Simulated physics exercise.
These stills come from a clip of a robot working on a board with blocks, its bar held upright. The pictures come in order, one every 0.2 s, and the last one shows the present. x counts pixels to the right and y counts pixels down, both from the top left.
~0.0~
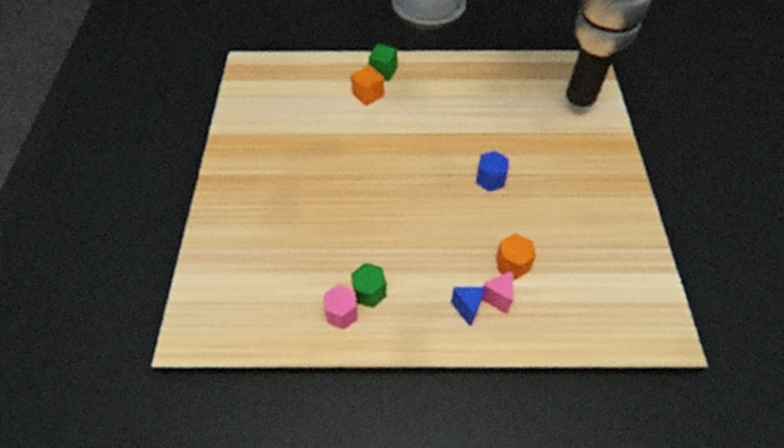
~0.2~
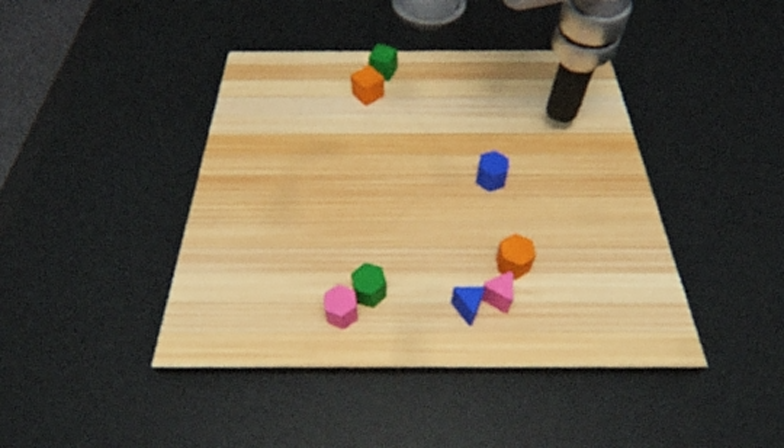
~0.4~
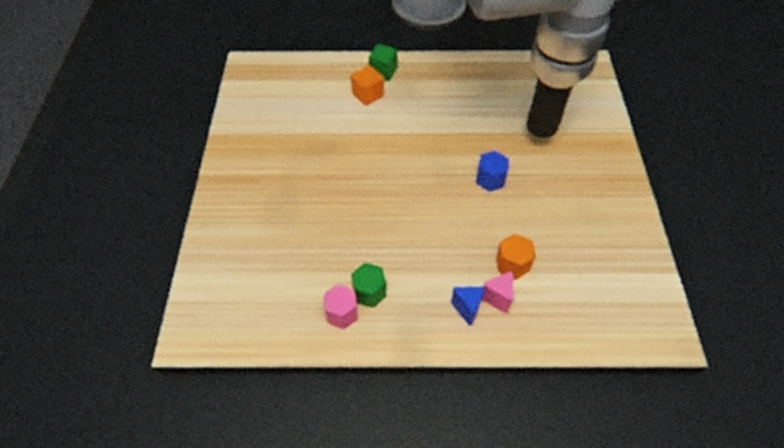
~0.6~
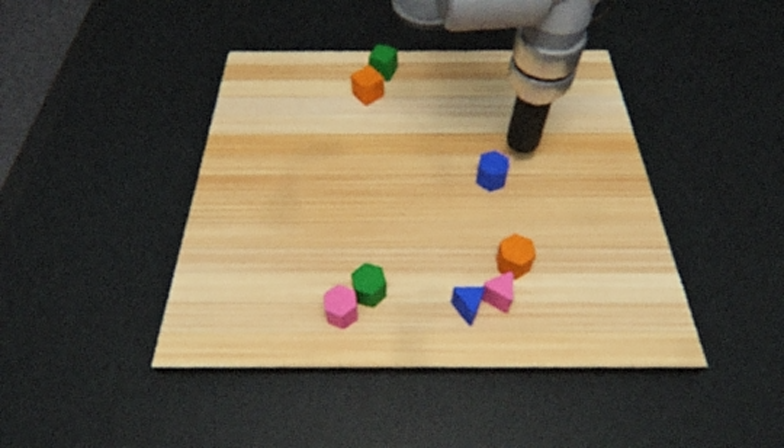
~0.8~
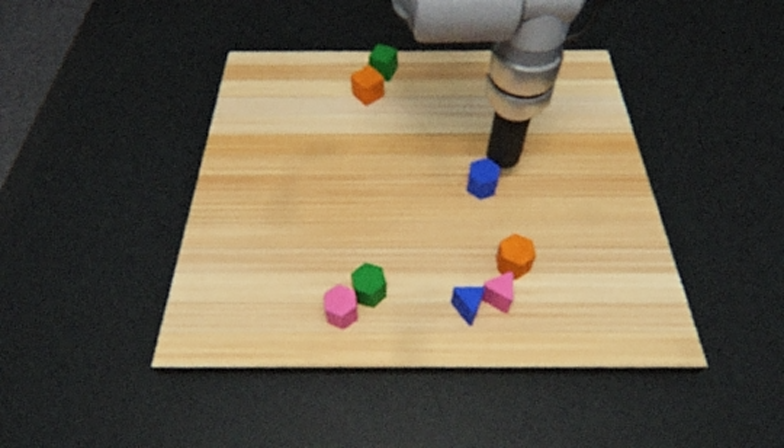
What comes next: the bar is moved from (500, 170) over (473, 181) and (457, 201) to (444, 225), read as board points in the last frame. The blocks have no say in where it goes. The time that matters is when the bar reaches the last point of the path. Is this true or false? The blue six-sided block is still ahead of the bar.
That statement is accurate.
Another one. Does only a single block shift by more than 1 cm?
Yes, that is how it ends up.
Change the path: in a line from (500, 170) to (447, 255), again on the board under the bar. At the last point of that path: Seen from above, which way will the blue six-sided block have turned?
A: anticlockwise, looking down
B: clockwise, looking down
My answer is option B.
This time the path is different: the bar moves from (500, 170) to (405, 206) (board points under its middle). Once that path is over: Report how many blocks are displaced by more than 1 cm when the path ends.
It moves one block.
The first path, step by step. One third of the way, bar (475, 168); blue six-sided block (462, 186), turned 20° anticlockwise.
Two thirds of the way, bar (458, 189); blue six-sided block (442, 207), turned 15° anticlockwise.
At the end, bar (445, 213); blue six-sided block (425, 231); orange six-sided block unmoved.
